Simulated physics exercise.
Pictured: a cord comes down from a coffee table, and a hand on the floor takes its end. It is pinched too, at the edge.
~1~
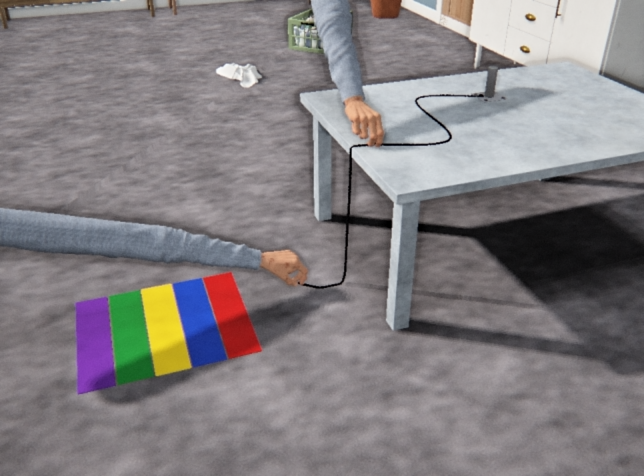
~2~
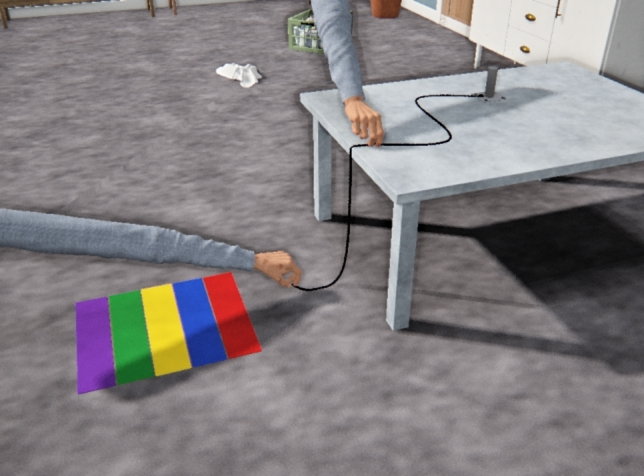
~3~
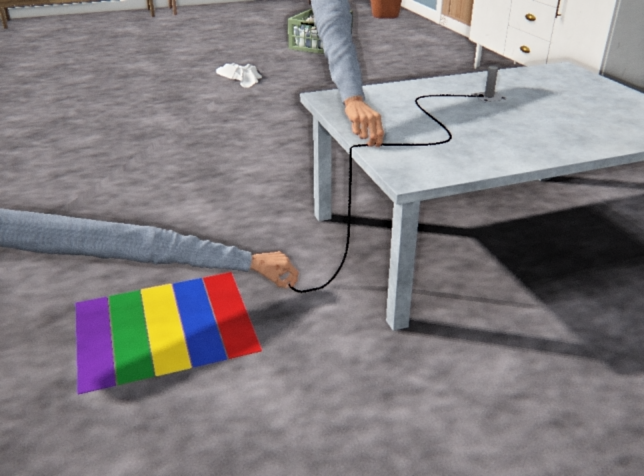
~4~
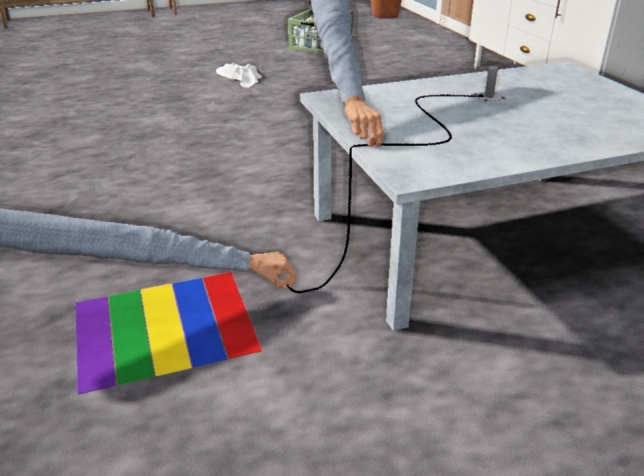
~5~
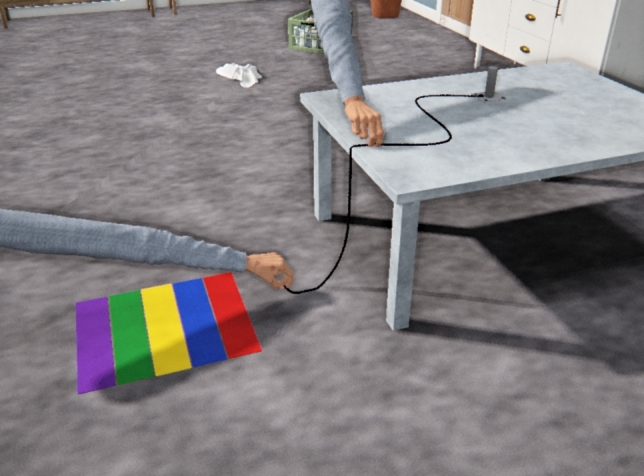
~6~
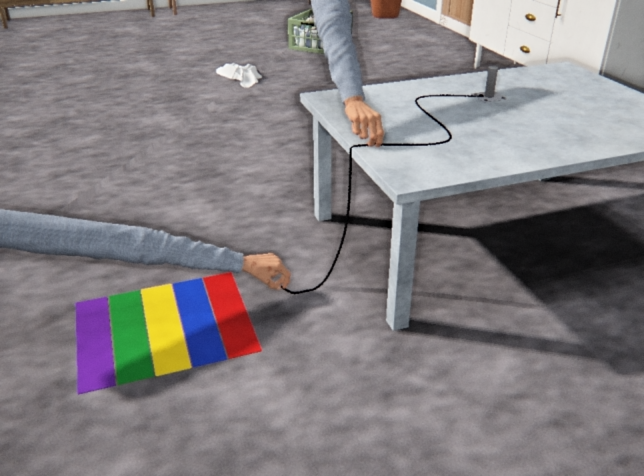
A hand low near the floor held the end of a black cord and drew it slightly left, rounding its hanging bend, while another hand kept the cord pinched at the table's edge.
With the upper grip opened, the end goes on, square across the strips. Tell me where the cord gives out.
It gives out over the purple strip.
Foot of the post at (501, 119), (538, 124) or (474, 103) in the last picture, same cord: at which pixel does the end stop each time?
The spots are near (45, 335), (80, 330) and (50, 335).
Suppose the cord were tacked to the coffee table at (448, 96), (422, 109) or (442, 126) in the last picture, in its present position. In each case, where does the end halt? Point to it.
Respectively (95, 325), (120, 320) and (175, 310).
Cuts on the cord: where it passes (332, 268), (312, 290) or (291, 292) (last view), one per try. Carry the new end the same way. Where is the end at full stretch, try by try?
The pixels come out at around (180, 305), (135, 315) and (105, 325), one per try.
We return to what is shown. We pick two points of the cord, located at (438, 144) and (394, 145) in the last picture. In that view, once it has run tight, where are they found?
First: (331, 149). Second: (295, 172).
Early on, end near (138, 316); over green.
Midway, end near (106, 323); over purple.
At the end of the slack, end near (86, 327); over purple. Over purple.
